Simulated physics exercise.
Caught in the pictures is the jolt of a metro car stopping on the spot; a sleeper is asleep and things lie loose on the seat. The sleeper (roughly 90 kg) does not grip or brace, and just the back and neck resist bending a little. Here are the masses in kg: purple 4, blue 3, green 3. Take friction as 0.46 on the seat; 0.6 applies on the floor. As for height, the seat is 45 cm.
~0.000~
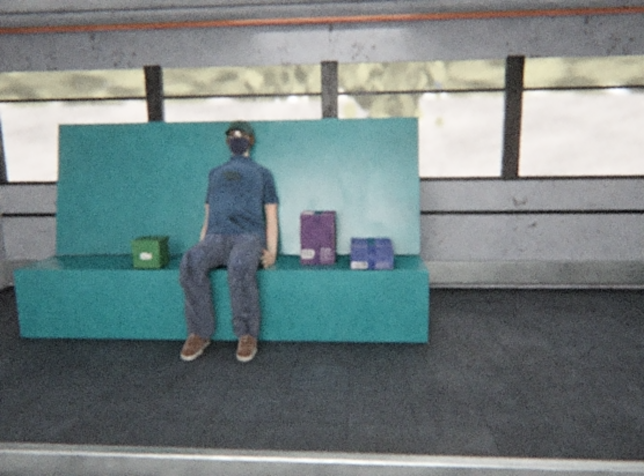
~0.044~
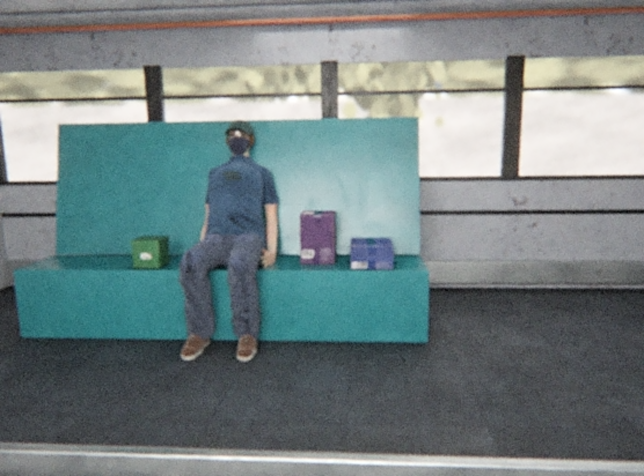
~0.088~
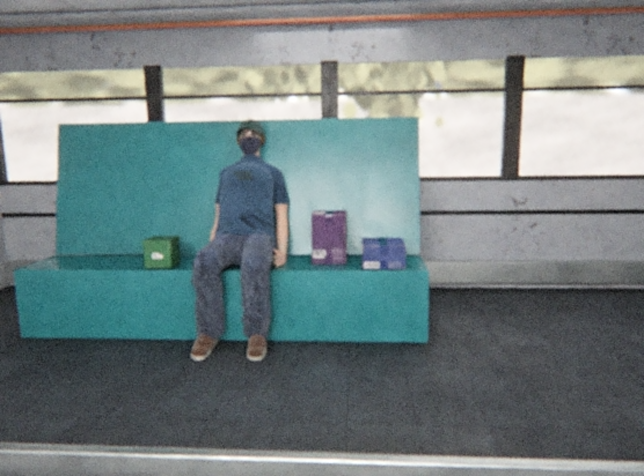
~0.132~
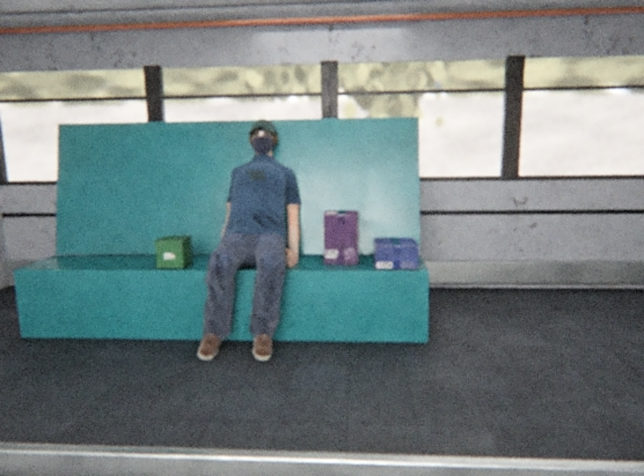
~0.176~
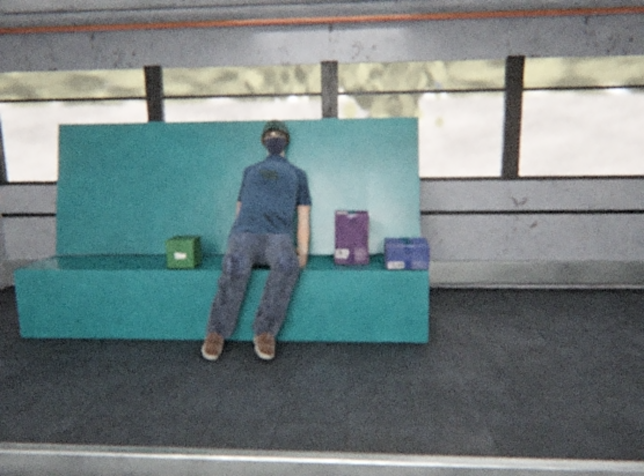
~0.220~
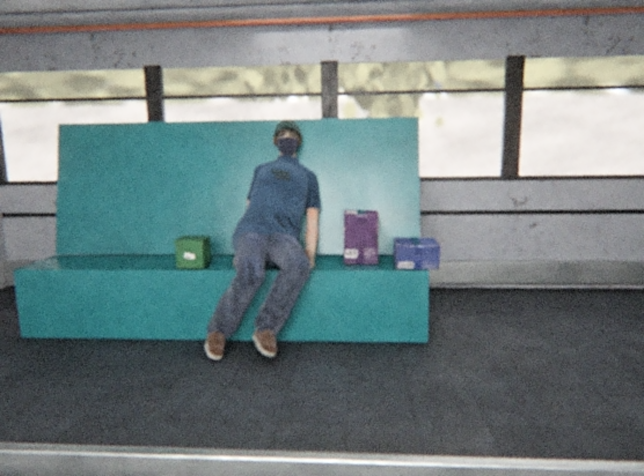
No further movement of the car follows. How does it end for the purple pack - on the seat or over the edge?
It ends still aboard.
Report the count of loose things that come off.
The tally comes out at 1.
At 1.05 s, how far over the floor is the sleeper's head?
I'd say some 90 cm off the floor.
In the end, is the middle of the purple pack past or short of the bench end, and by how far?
It stops around 10 centimetres short of it.
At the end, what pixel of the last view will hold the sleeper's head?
Around (397, 194).
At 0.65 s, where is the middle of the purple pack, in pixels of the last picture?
Roughly (402, 237).
After 0.40 s the purple pack is 25 cm short of the bench end, tilted 0°, near (385, 236) in the last picture's view.
After 0.65 s the purple pack is 14 cm short of the bench end, tilted 0°, near (402, 237) in the last picture's view.
After 1.05 s the purple pack is 12 cm short of the bench end, tilted 0°, near (406, 238) in the last picture's view.
Final state at 2.1 s, purple pack stays on; blue carton drops off; green tub stays on; sleeper's hips keep to the seat.
